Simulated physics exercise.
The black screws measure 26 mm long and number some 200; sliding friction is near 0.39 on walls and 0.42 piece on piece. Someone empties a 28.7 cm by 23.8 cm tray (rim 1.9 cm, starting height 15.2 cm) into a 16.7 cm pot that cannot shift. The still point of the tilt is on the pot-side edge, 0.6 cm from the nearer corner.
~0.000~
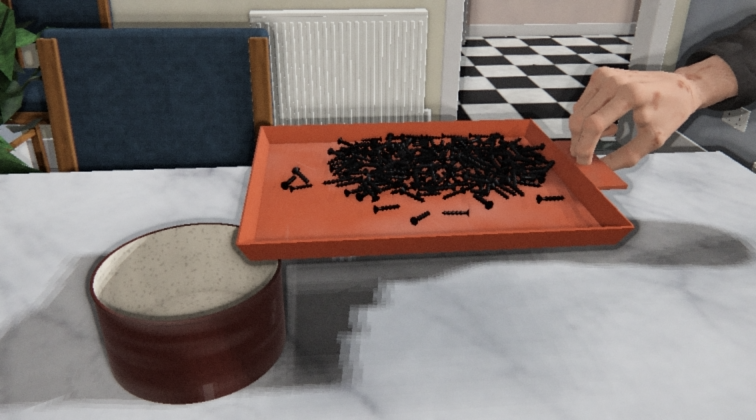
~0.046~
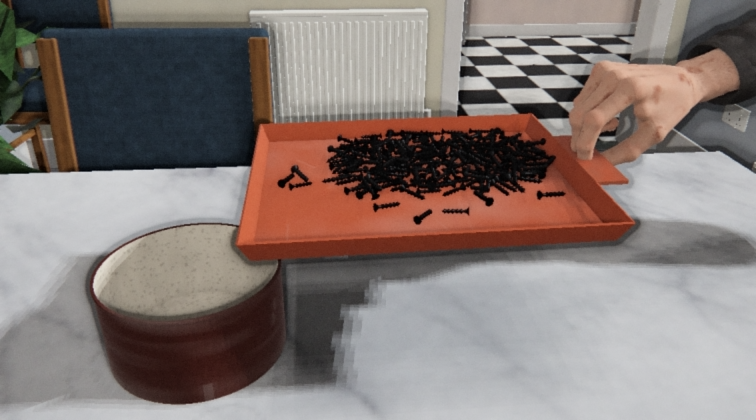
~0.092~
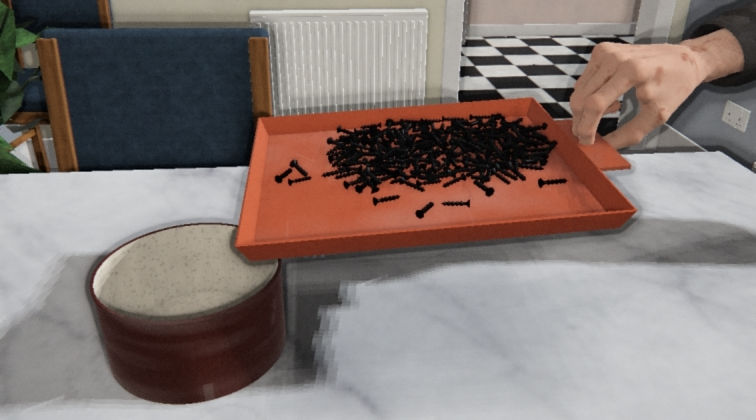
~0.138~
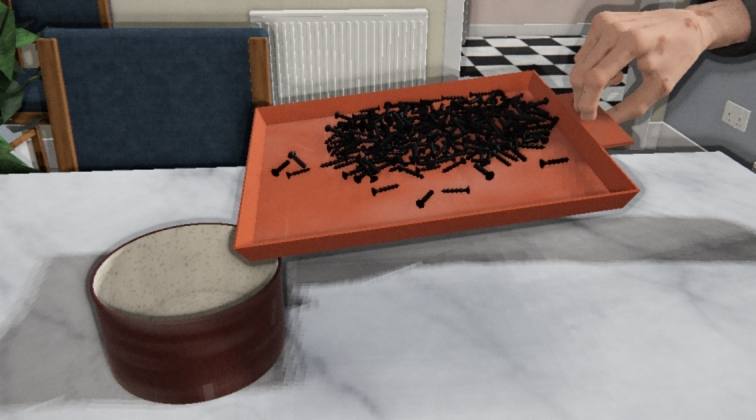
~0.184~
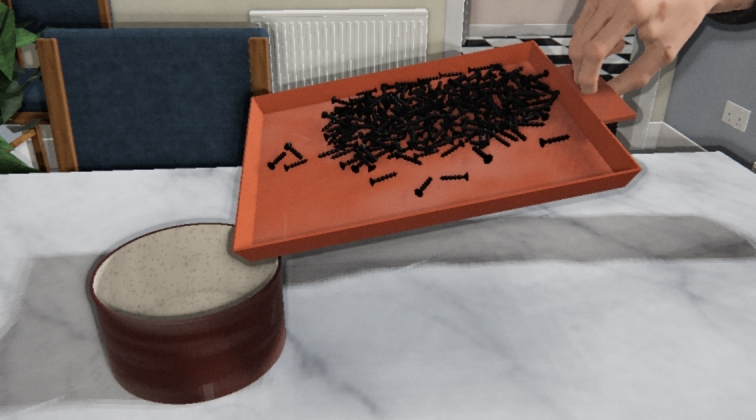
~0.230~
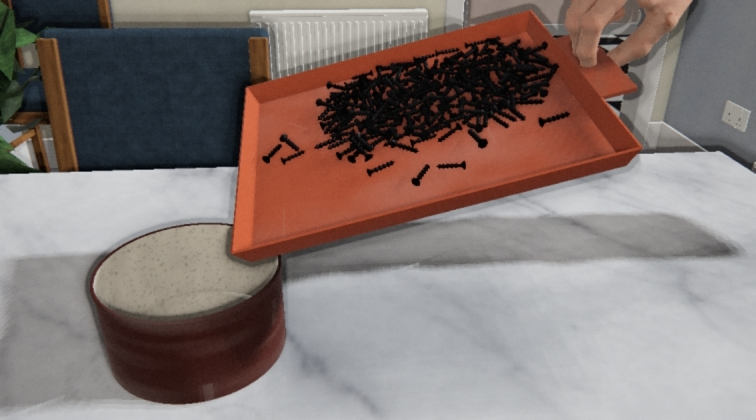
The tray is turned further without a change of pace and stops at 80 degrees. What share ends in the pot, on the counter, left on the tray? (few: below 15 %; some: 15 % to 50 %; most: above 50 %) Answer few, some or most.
In the pot: Few; on the counter: Most; left on the tray: Few.
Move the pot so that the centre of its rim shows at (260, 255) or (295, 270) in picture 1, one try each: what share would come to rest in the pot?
About 0 and 0 per cent.
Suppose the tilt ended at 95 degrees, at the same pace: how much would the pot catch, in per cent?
It would be near 0 per cent.
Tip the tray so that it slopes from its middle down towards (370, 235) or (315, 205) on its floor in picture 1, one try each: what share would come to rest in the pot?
About 0 and 45 per cent.
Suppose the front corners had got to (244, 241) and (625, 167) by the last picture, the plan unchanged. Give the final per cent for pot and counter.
Pot 20, counter 80.
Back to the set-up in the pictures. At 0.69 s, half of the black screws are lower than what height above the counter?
Roughly 18 cm.
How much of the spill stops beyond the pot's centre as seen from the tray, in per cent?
About 80 per cent.
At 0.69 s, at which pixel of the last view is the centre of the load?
At about (220, 225).
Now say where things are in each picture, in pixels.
In the first frame, tray tilt 0 degrees, front corners at (249, 238) and (620, 222); middle of the pieces at (433, 160); pot at (189, 266).
In the second frame, tray tilt 1 degrees, front corners at (248, 238) and (621, 218); middle of the pieces at (433, 156).
In the third frame, tray tilt 4 degrees, front corners at (247, 239) and (623, 206), lowest corner left front; middle of the pieces at (433, 145).
In the fourth frame, tray tilt 9 degrees, front corners at (245, 240) and (625, 186), lowest corner left front; middle of the pieces at (431, 128).
In the fifth frame, tray tilt 14 degrees, front corners at (244, 242) and (626, 165), lowest corner left front; middle of the pieces at (429, 110).
In the sixth frame, tray tilt 19 degrees, front corners at (242, 243) and (626, 144), lowest corner left front; middle of the pieces at (425, 92); pot at (189, 266). The tray's pace is about 110 degrees a second.
Then, at 0.50 s, tilt 49 degrees; the tray holds 100 %, the pot 0 %.
Then, at 0.69 s, tilt 70 degrees; the tray holds 75 %, the pot 0 %.
Then, at 0.99 s, tilt 80 degrees; the tray holds 0 %, the pot 0 %.
At rest (2.3 s), pot 0 %, counter 100 %, tray 0 %.
